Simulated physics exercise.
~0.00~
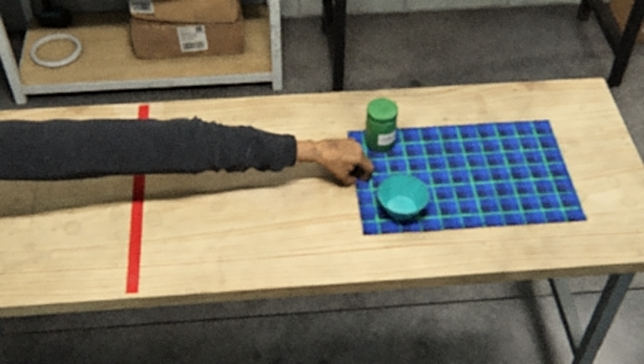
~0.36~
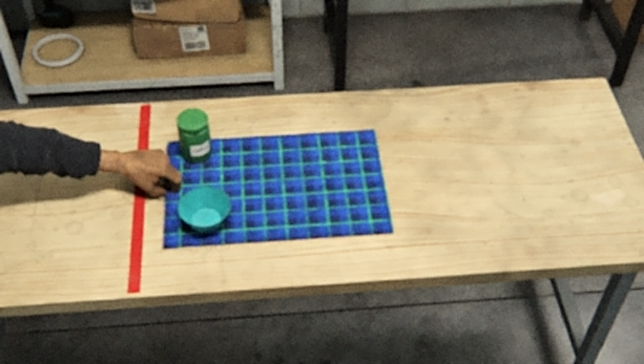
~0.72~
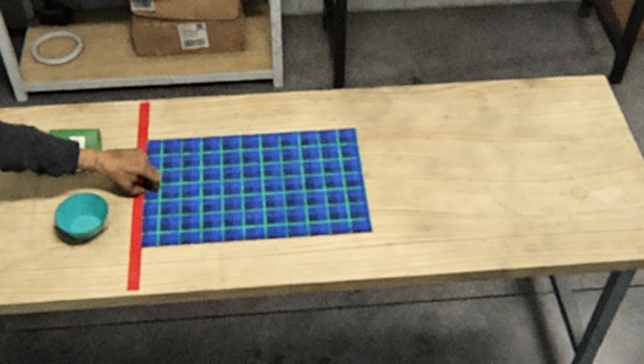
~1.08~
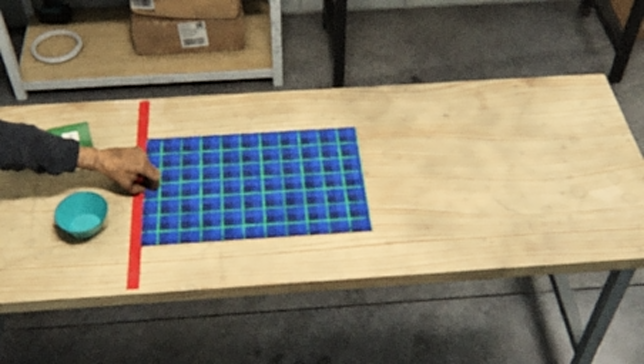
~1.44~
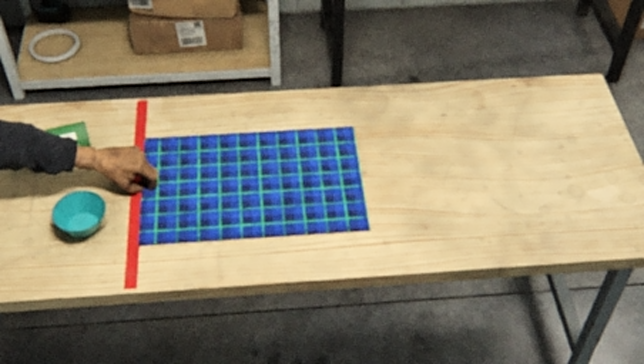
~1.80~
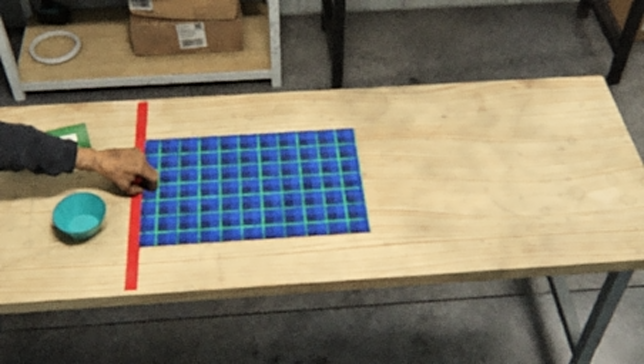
On a workbench, a hand pulls a blue cloth left to red tape, spilling jar and bowl off.
